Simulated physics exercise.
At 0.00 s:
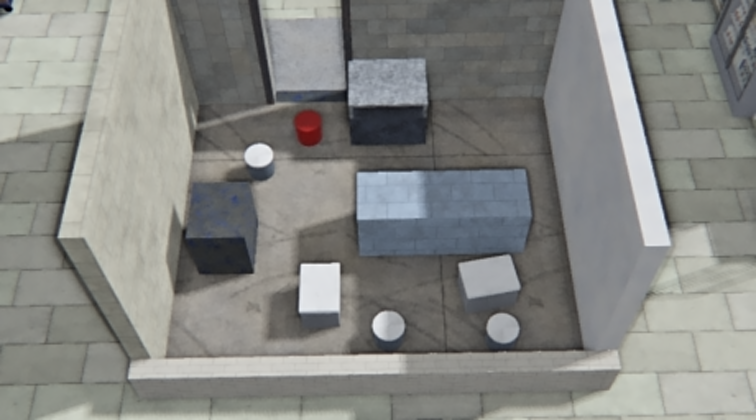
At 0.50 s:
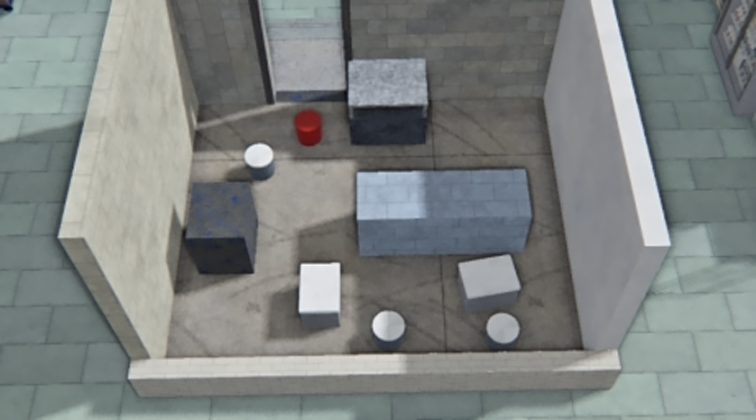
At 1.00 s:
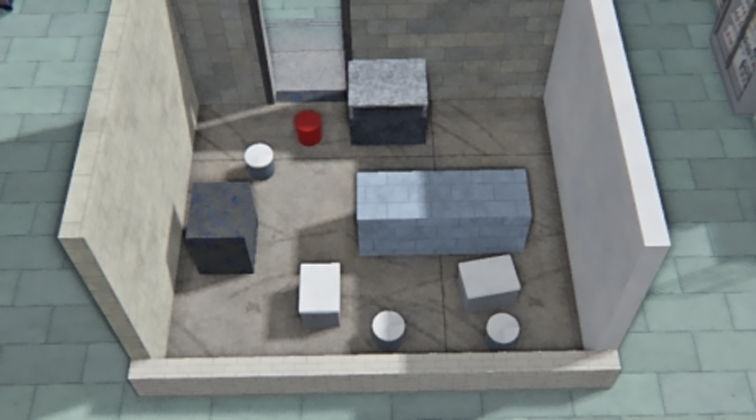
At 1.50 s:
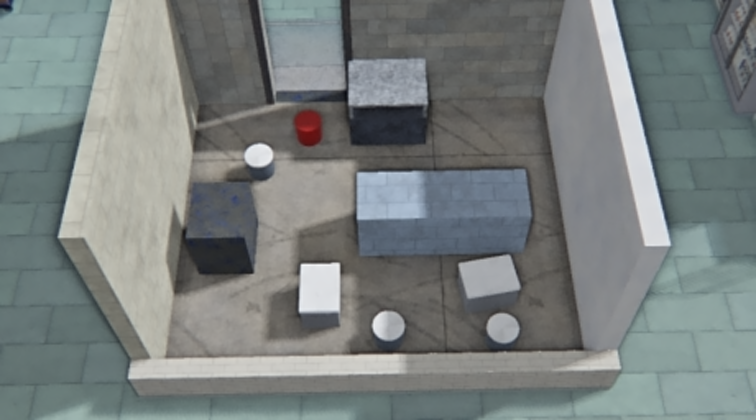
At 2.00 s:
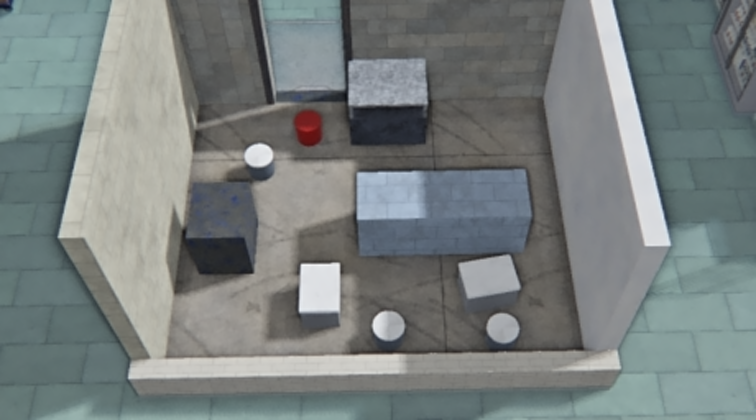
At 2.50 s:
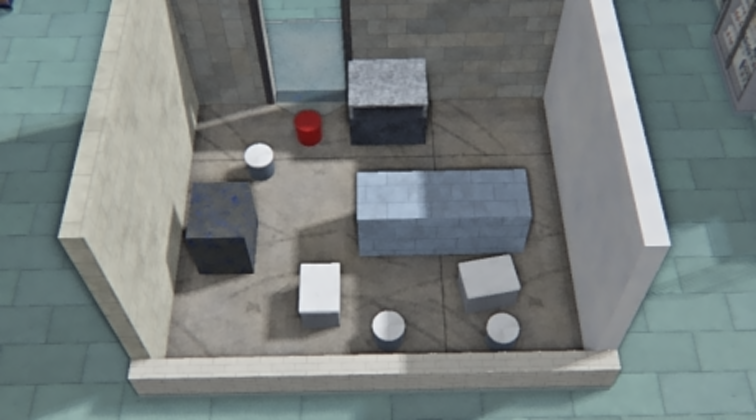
Water spreads over the paving around a small shop while everything inside stays still.
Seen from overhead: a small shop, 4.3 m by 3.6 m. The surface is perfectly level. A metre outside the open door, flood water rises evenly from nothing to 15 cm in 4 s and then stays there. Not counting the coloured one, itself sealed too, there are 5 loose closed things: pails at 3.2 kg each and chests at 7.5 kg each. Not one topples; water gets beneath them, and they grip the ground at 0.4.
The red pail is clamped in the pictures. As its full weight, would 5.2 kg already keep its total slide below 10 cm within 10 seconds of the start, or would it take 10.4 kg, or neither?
It will take more than either choice to stop it.
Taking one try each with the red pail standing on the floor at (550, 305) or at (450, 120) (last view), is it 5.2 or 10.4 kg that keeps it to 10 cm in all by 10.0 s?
Going in order: Both weights work, both weights work.
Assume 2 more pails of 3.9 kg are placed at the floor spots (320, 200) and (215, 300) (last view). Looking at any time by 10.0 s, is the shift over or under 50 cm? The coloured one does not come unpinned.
Above the mark, then below the mark.
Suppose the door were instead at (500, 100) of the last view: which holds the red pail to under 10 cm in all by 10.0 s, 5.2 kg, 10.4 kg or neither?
Outcome - the lighter pick works.
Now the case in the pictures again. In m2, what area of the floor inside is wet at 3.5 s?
Near 1.0 m2 in all.
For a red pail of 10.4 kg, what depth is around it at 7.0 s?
Something like 5 centimetres.
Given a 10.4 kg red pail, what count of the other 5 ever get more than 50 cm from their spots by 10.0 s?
I count 1 of them.
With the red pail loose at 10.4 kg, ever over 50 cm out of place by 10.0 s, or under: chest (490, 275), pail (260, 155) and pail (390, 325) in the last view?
In order, the three come out beneath, above and beneath.
After 3.5 s the red pail would be 12 cm from its start with 5.2 kg and 0 cm from its start with 10.4 kg; 4 cm of water round it then.
After 4.5 s the red pail would be 51 cm from its start with 5.2 kg and 5 cm from its start with 10.4 kg; 6 cm of water round it then.
After 7.0 s the red pail would be 159 cm from its start with 5.2 kg and 35 cm from its start with 10.4 kg; 5 cm of water round it then.
After 10.0 s the red pail would be 254 cm from its start with 5.2 kg and 51 cm from its start with 10.4 kg; 6 cm of water round it then.
